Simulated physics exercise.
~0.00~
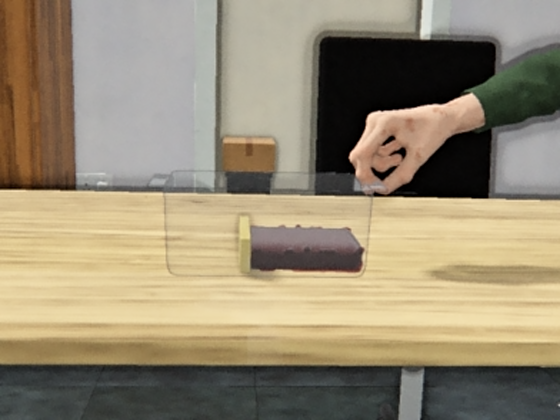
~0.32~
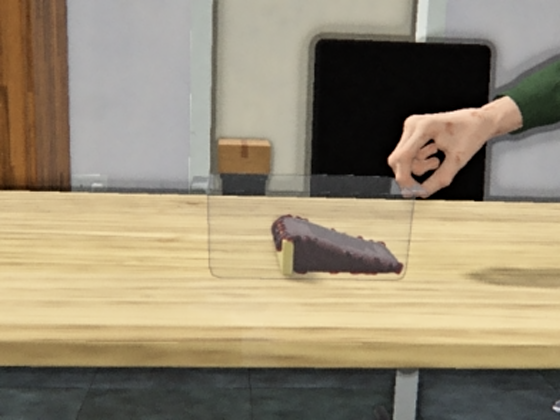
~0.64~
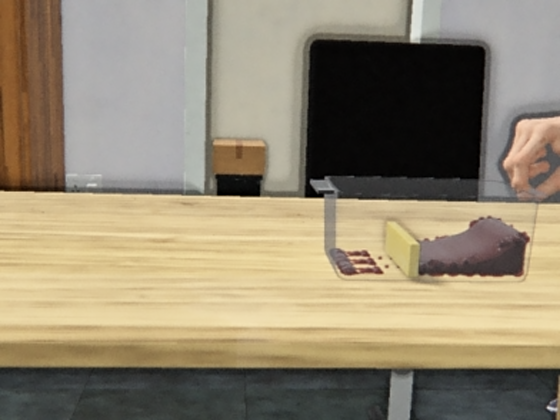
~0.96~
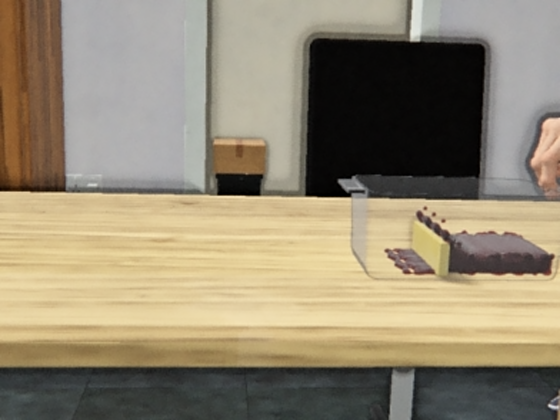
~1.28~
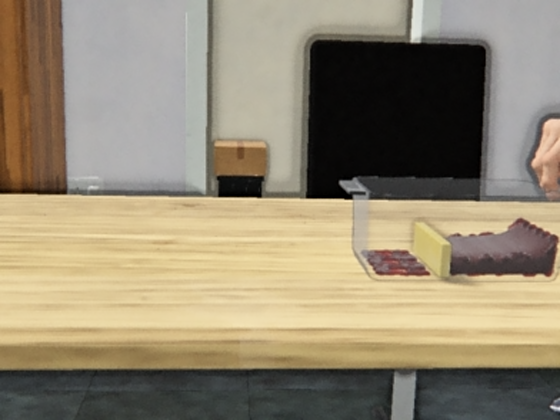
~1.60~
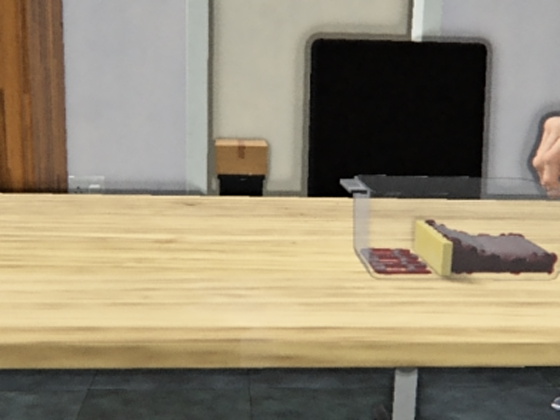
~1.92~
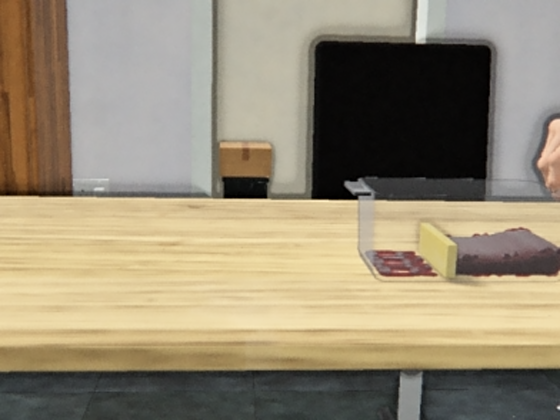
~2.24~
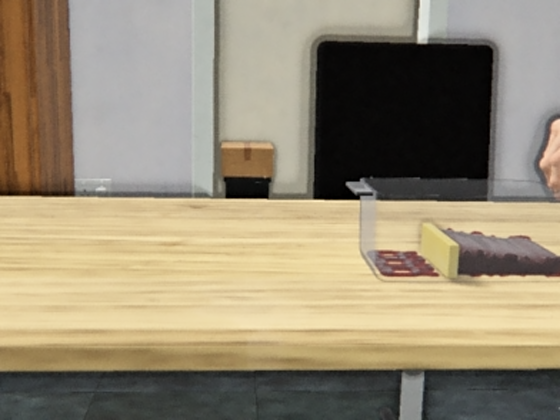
On a pale wooden table, a hand sliding a clear divided tub right, dark liquid sloshing, some ending up left of the yellow divider.
